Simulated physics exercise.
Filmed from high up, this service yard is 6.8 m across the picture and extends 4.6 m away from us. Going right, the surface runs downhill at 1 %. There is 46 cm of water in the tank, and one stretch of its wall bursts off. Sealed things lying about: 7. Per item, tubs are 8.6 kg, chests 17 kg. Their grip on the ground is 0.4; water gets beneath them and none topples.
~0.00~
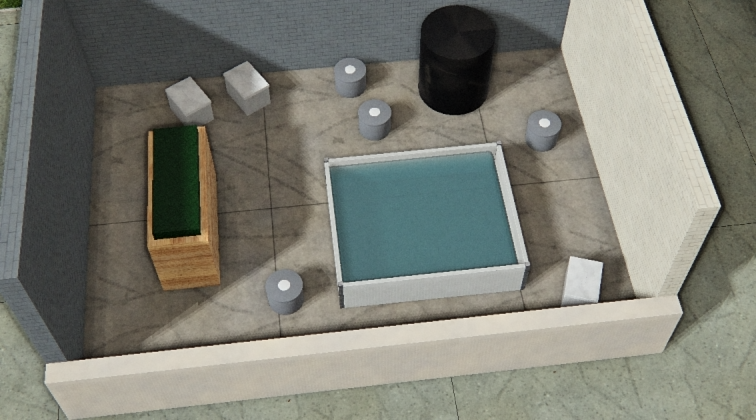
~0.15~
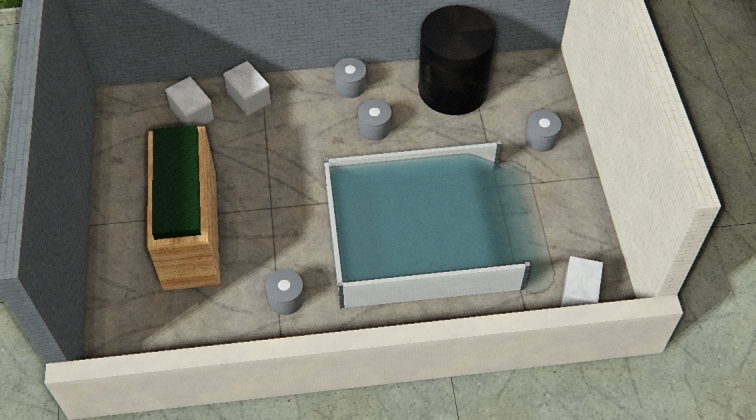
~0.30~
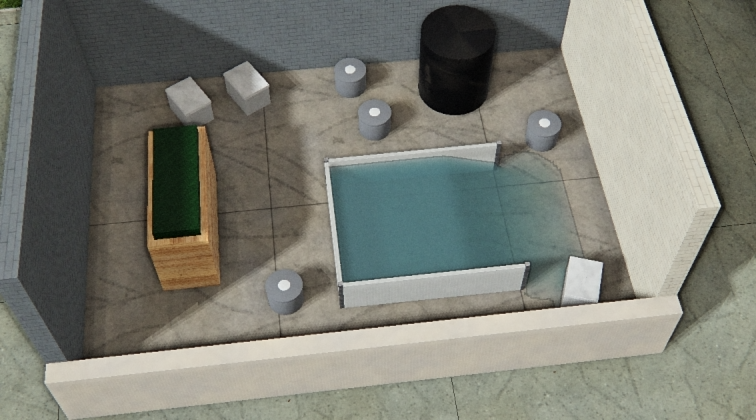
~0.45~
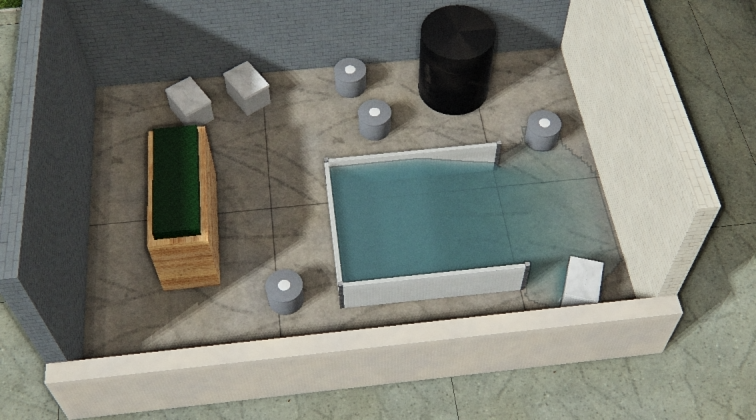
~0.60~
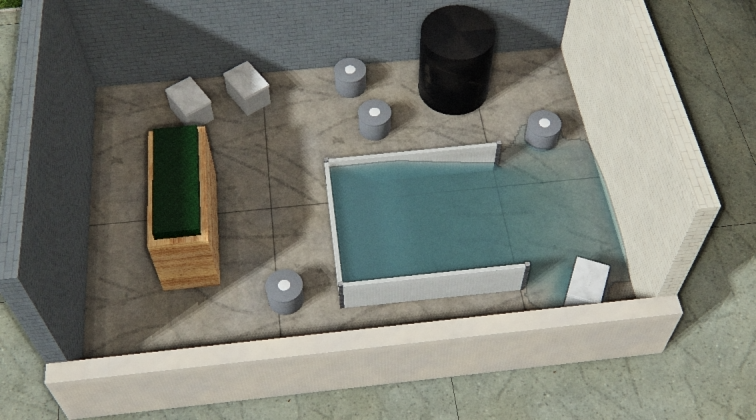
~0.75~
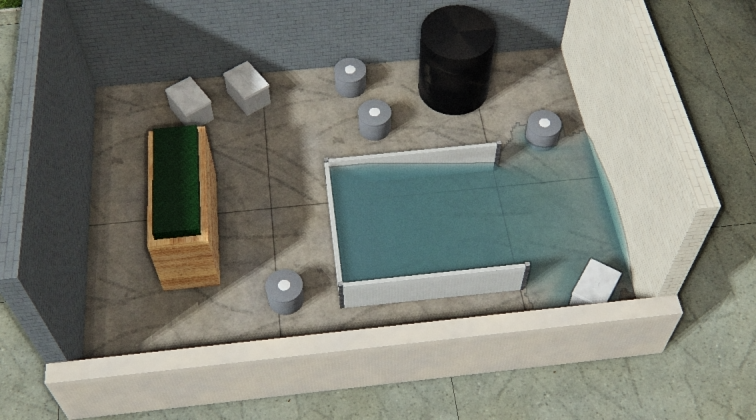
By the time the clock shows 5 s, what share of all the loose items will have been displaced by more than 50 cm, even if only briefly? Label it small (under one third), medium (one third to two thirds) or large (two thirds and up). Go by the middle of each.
Small.
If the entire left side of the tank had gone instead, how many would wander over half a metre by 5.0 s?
4.
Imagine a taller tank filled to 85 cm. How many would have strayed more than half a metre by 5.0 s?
You'd get 5 in that case.
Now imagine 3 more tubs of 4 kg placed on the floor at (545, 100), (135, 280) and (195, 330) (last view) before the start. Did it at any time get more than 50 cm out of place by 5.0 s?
Note, in sequence: Over threshold; under threshold; over threshold.
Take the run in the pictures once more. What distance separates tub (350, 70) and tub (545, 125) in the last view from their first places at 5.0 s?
30 cm, then 100 cm.
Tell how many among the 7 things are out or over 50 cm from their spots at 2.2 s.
I make it 2 by then.
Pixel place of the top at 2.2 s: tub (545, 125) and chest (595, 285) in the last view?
Estimated pixels: (507, 71) and (541, 289).
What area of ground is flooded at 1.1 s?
That flooded area is roughly 8.5 m2.
After 1.1 s 0 of 7 are over 50 cm from their spots; 0 afloat.
After 2.2 s 2 of 7 are over 50 cm from their spots; 0 afloat.
After 3.5 s 2 of 7 are over 50 cm from their spots; 2 afloat.
After 5.0 s 2 of 7 are over 50 cm from their spots, and 2 have been at some point; 1 afloat.
